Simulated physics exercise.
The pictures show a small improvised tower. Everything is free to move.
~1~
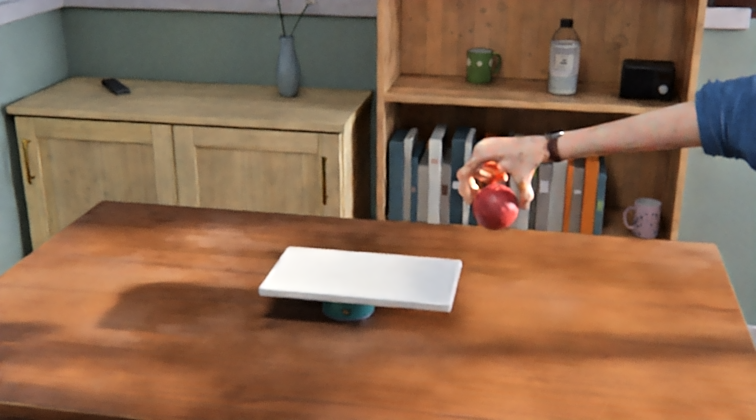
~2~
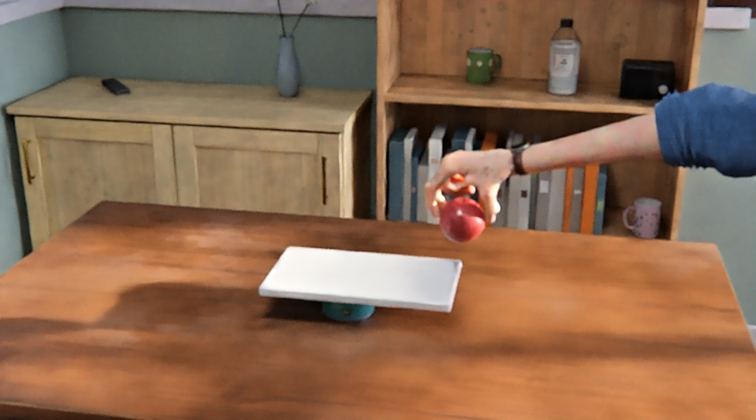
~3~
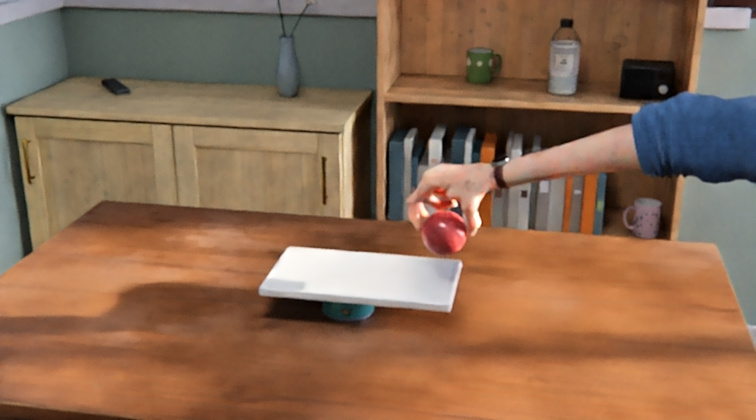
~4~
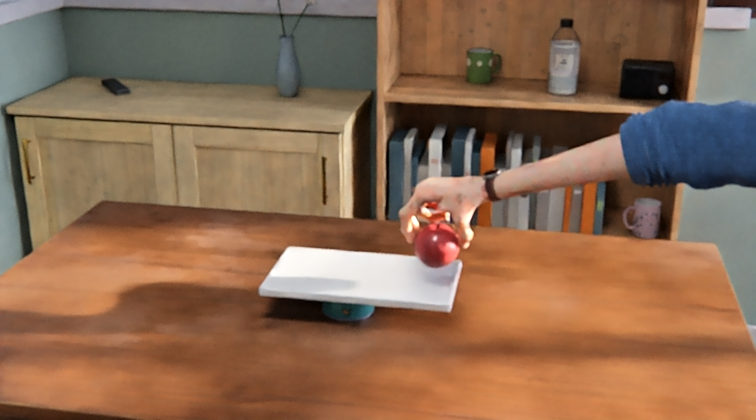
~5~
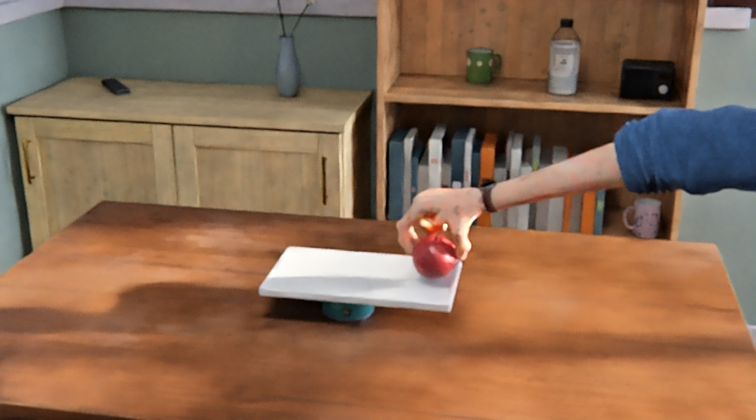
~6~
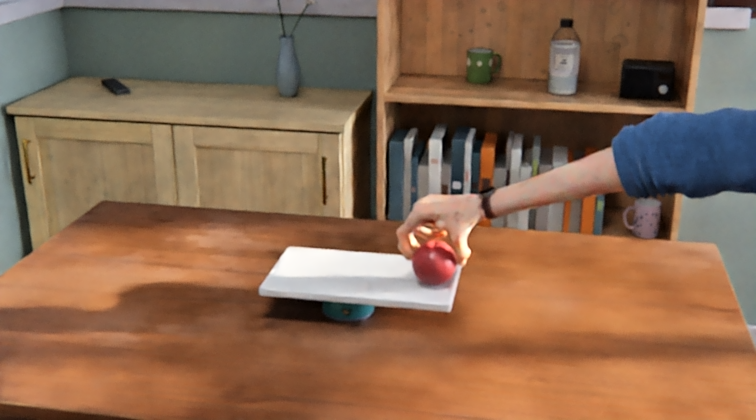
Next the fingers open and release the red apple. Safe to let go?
It comes apart.
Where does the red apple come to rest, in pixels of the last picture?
Near (476, 306).
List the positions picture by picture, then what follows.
In the first picture, coming down; red apple (496, 208).
In the second picture, coming down; red apple (463, 220).
In the third picture, coming down; red apple (444, 233).
In the fourth picture, coming down; red apple (437, 246).
In the fifth picture, coming down; red apple (434, 257).
In the sixth picture, in place under the hand; red apple (434, 263).
Then, 0.20 s later than the last frame, red apple moved a little near (435, 276); white lid tilted by 13°.
Then, 0.50 s later than the last frame, red apple now fallen; white lid tilted by 24°.
Then, 1.10 s later than the last frame, white lid tilted by 24°.
Then, 1.70 s later than the last frame, things are still on the move.
When it is over, fallen, red apple; the other 2 as before. End places, in pixels of the last picture, red apple near (476, 306). The stack gives way.
